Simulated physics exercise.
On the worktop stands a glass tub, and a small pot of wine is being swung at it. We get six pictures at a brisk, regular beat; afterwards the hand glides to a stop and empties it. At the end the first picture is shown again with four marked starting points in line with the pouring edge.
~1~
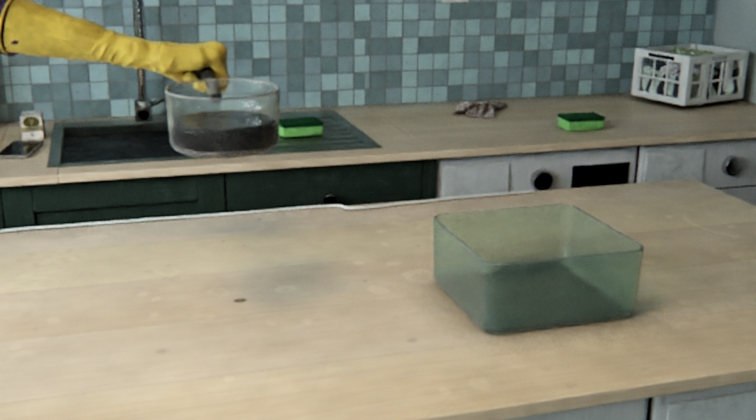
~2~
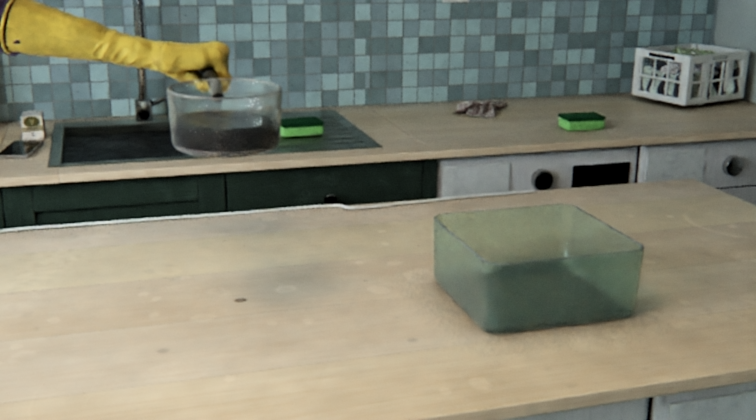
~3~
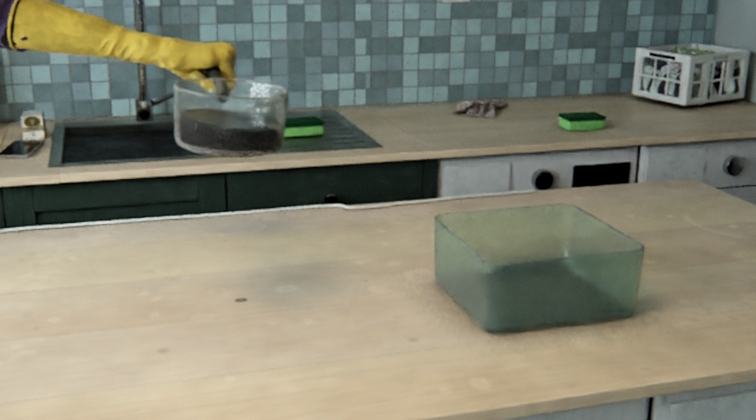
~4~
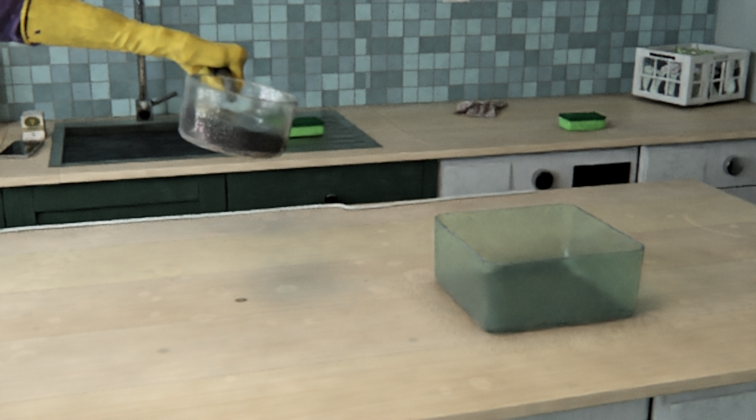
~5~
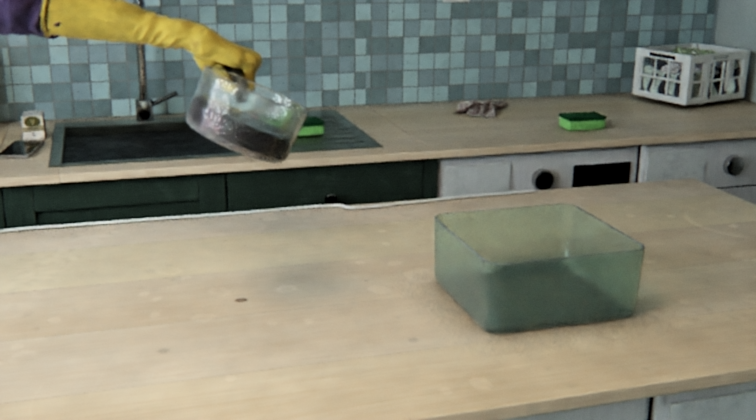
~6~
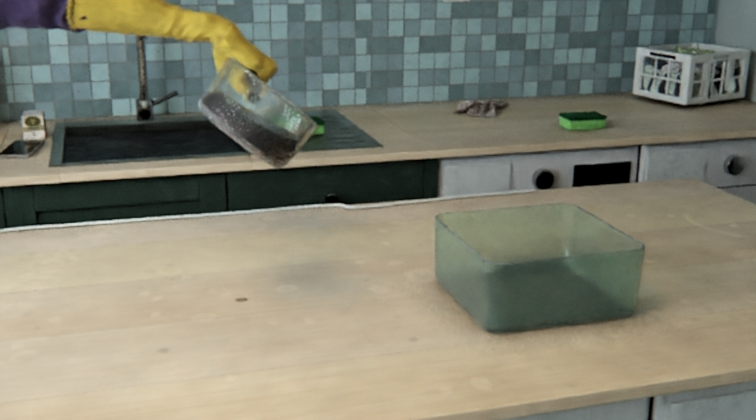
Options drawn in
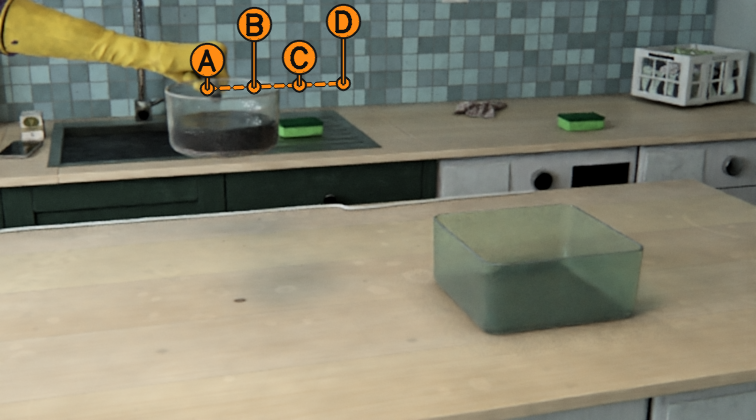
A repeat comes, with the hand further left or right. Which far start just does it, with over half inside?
It is D.
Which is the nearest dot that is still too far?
The answer is C.
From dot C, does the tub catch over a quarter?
No.
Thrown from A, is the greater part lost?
Yes, that goes wrong.
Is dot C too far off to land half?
Yes.
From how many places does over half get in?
One.
On the marked copy, A at (207, 88); B at (254, 86); C at (299, 85); D at (343, 83).
With A, about 0 % lands in the tub, 100 % falls short.
With B, about 0 % lands in the tub, 100 % falls short.
With C, about 7 % lands in the tub, 91 % falls short.
With D, about 73 % lands in the tub, 8 % falls short and 20 % goes beside or beyond.
